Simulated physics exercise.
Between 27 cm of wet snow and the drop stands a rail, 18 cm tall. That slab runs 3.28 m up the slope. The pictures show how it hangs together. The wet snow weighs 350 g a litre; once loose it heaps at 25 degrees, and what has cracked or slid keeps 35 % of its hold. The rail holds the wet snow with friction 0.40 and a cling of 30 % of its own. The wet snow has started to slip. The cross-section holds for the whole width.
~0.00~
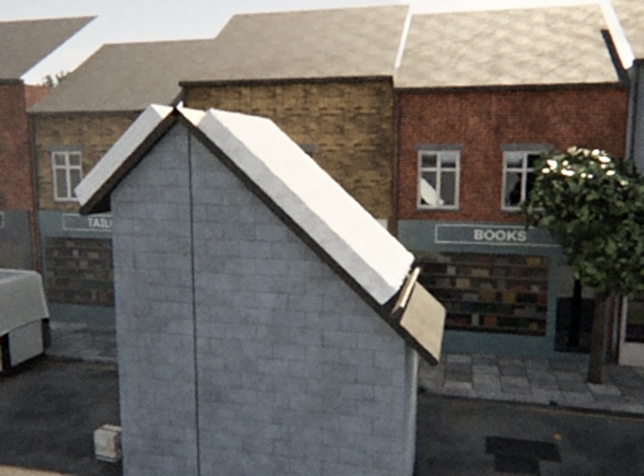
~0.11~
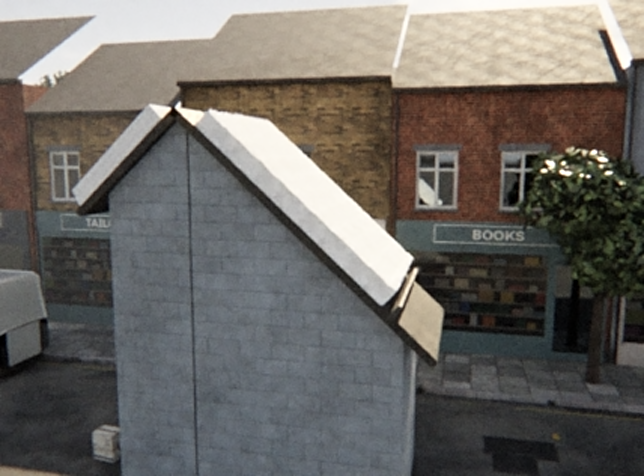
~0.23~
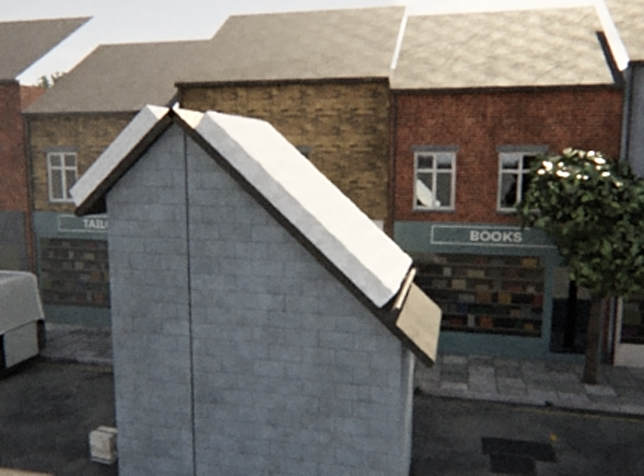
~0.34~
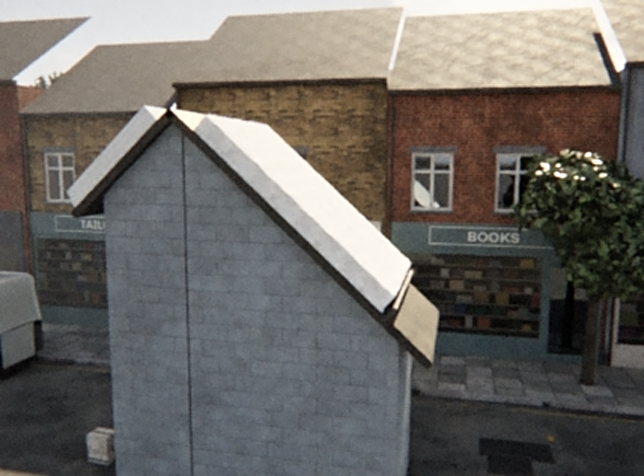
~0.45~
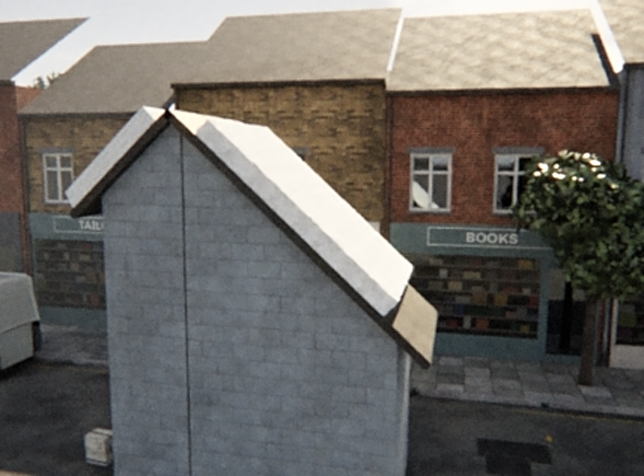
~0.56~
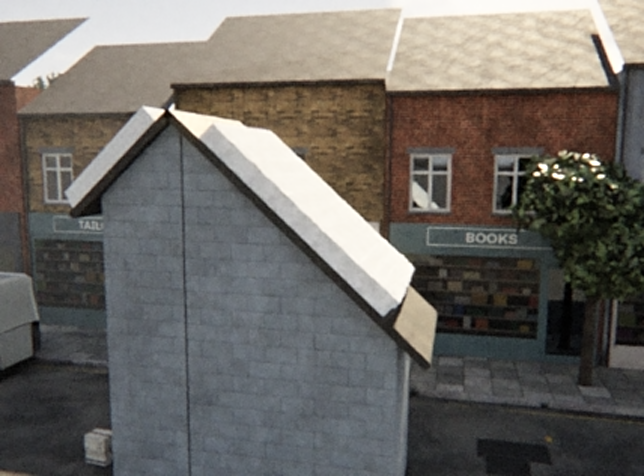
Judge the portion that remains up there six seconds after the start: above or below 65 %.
The portion that remains up there six seconds after the start is above 65 %.
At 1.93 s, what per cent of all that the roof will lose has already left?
Some 0 per cent.
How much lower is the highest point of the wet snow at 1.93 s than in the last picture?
Roughly 0.2 m.
By 1.19 s, 100 % of the snow is on the roof.
By 1.93 s, 100 % of the snow is on the roof.
By 2.66 s, 96 % of the snow is on the roof.
By 3.40 s, 89 % of the snow is on the roof.
By 6.00 s, at the end, 81 % of the snow is on the roof.
